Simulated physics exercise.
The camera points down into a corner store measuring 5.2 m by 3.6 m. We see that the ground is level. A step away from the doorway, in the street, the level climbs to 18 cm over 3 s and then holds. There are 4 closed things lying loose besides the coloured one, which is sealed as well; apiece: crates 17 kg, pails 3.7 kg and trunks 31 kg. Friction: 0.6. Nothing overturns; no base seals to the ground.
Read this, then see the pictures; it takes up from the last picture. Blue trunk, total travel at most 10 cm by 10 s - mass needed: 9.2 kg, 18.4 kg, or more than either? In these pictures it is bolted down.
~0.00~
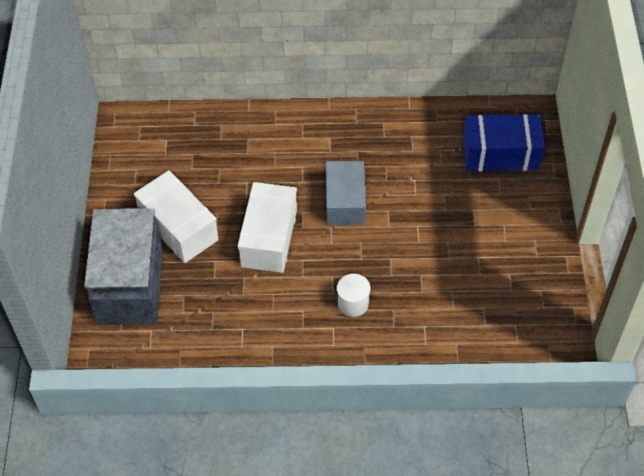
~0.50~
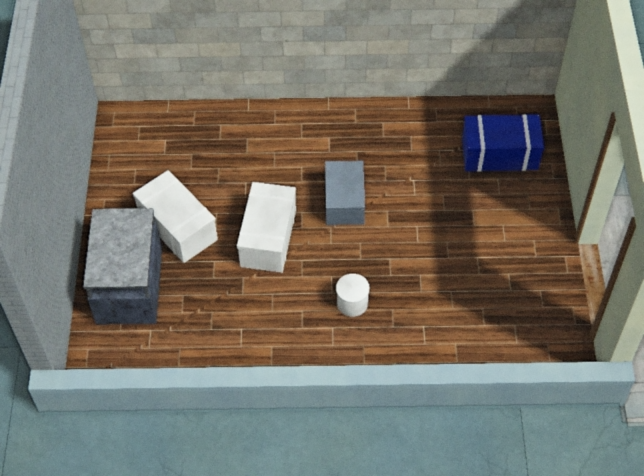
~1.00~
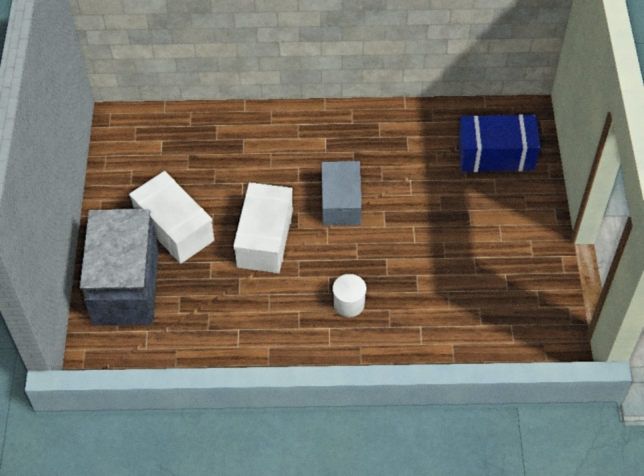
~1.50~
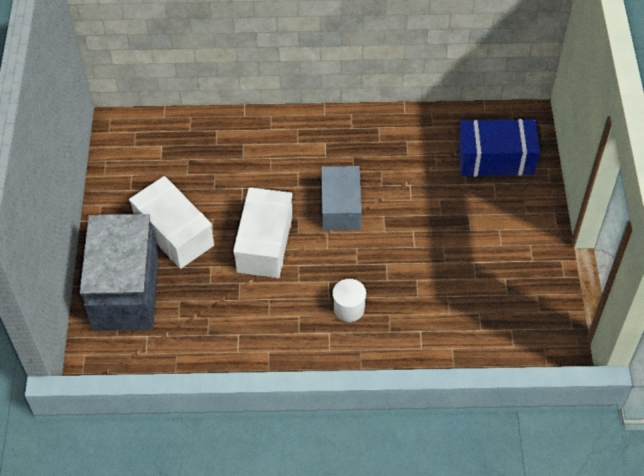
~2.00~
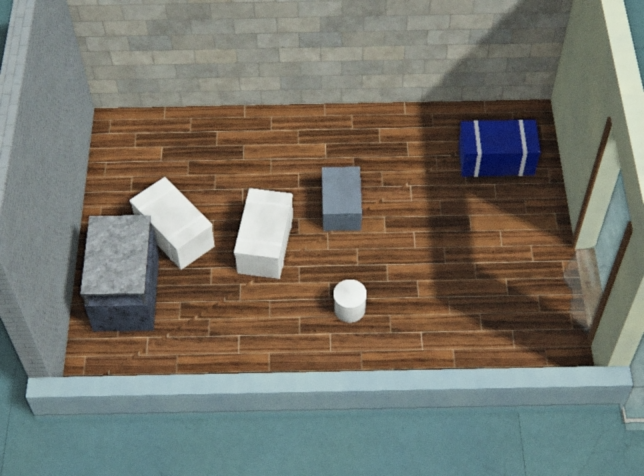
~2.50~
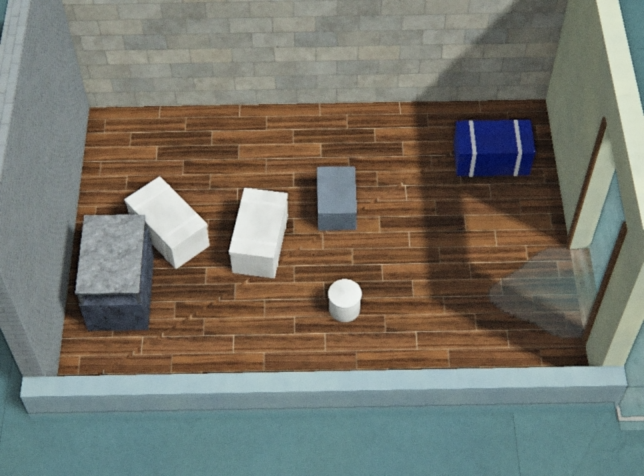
Both masses succeed.
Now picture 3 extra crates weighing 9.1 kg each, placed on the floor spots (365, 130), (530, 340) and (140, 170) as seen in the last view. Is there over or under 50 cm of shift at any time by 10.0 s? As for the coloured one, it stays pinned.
Answer by position: Inside the range; outside the range; inside the range.
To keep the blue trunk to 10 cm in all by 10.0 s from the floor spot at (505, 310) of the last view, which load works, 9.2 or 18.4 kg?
Result: Both fail.
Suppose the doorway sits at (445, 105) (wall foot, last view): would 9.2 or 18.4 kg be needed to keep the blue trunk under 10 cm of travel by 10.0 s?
For that position, nothing offered succeeds.
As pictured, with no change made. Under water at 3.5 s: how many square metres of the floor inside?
Wet area: Approx. 3.5 m2.
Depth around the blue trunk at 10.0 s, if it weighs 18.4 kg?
Around 2 cm.
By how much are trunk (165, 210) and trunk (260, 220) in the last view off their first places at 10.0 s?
0 cm, 0 cm.
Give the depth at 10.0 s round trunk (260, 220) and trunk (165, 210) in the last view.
I'd put it at 5 cm and 4 cm respectively.
After 3.5 s the blue trunk would be 0 cm from its start with 9.2 kg and 0 cm from its start with 18.4 kg; 0 cm of water round it then.
After 4.5 s the blue trunk would be 0 cm from its start with 9.2 kg and 0 cm from its start with 18.4 kg; 0 cm of water round it then.
After 7.0 s the blue trunk would be 0 cm from its start with 9.2 kg and 0 cm from its start with 18.4 kg; 1 cm of water round it then.
After 10.0 s the blue trunk would be 0 cm from its start with 9.2 kg and 0 cm from its start with 18.4 kg; 2 cm of water round it then.
